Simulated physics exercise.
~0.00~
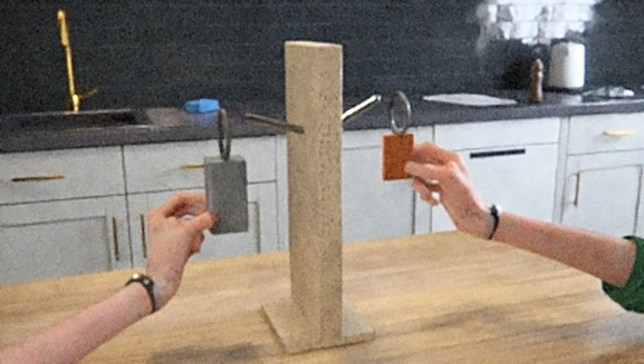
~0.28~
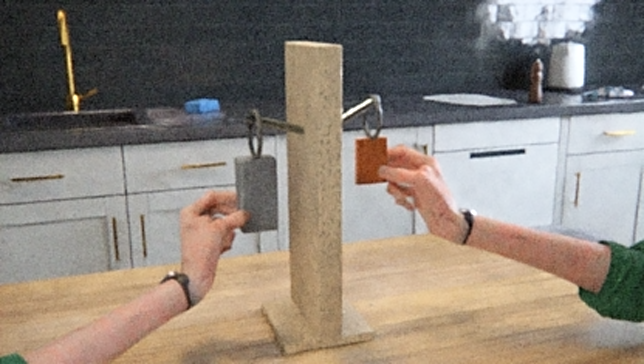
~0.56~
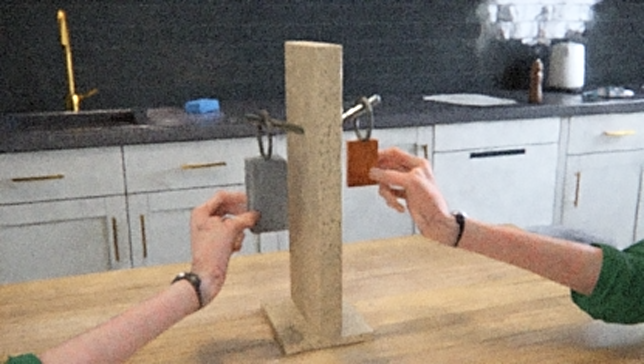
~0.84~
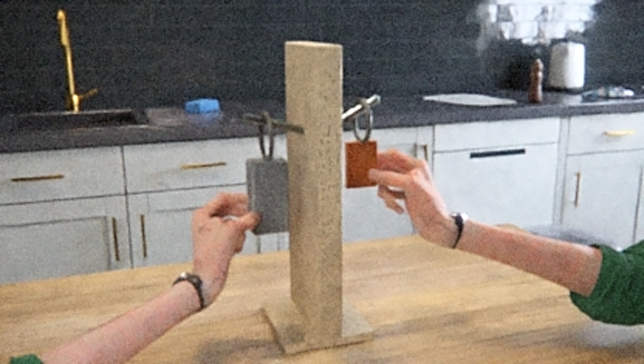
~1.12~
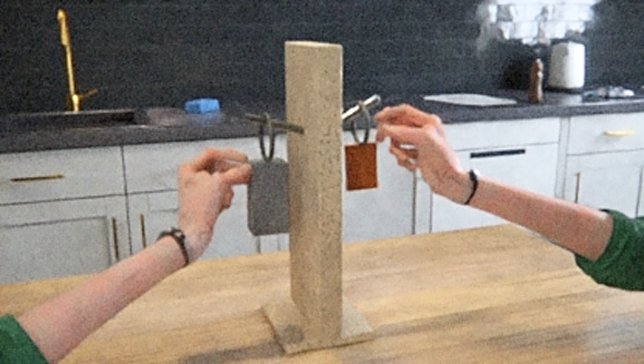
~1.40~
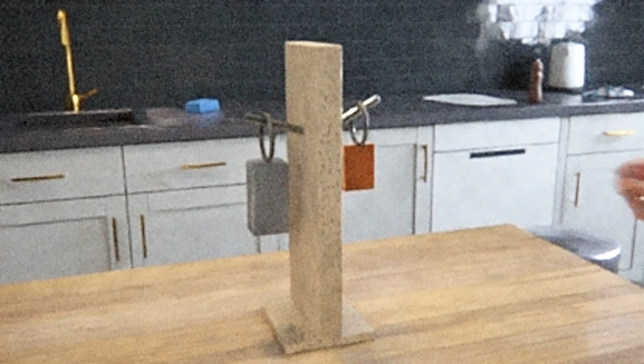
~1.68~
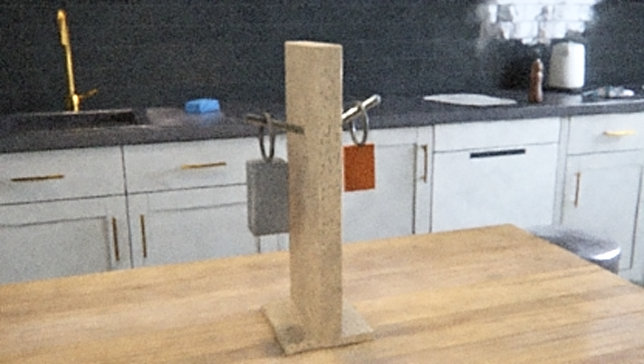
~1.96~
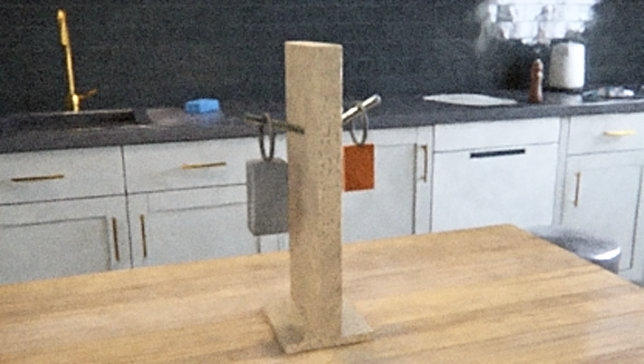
Two hands brought a grey pouch and an orange tag inward to the pegs on either side of an upright stand, then let go and drew away, leaving the pouch hanging on the left and the tag on the right.
